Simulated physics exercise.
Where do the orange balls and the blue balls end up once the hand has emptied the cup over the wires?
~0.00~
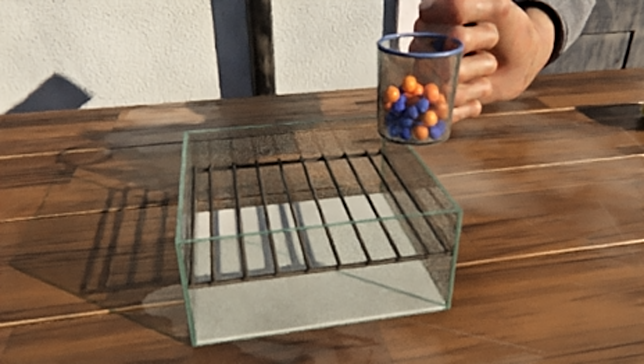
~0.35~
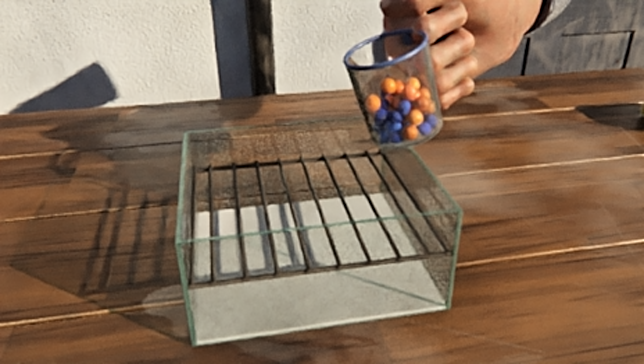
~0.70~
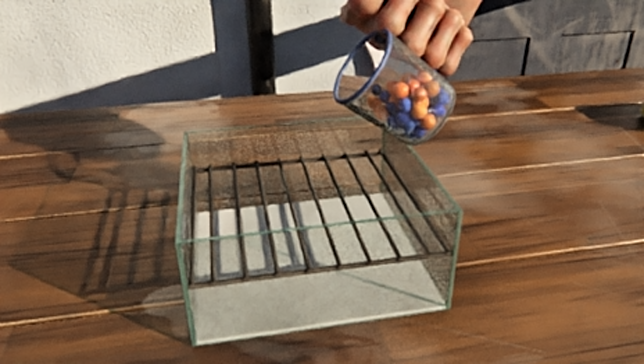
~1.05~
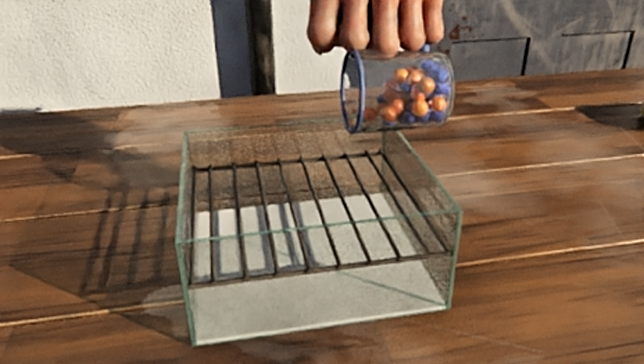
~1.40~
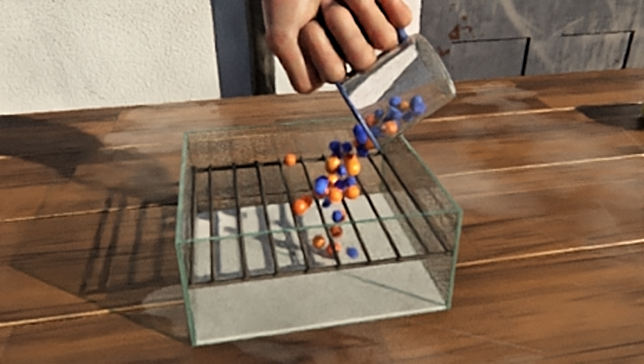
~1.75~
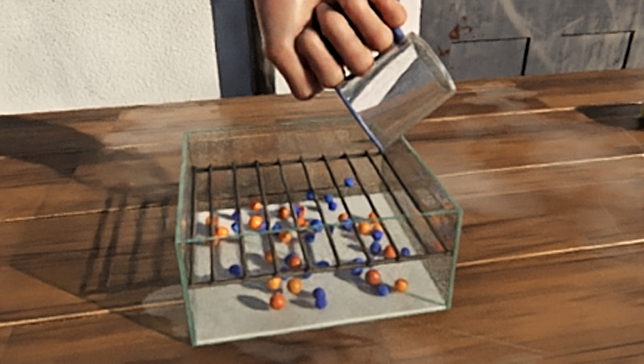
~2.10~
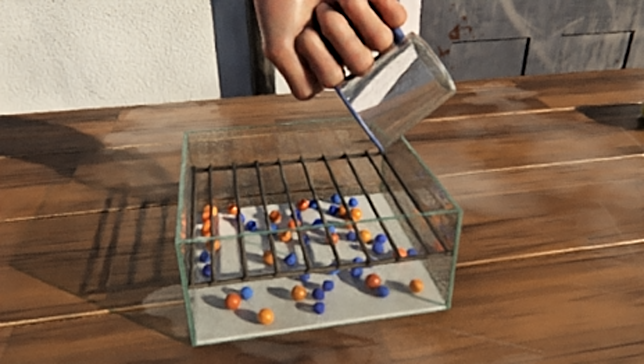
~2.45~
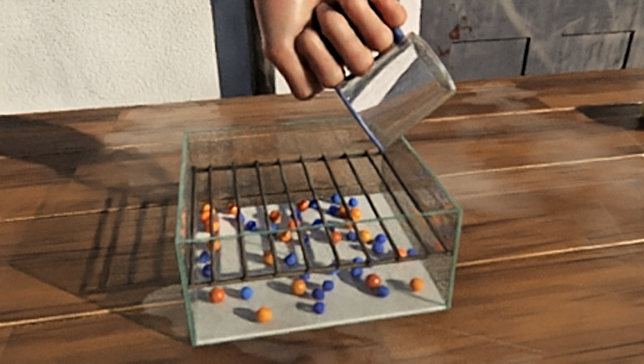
Both the orange and the blue balls drop through the wires and end up scattered on the floor of the glass box.
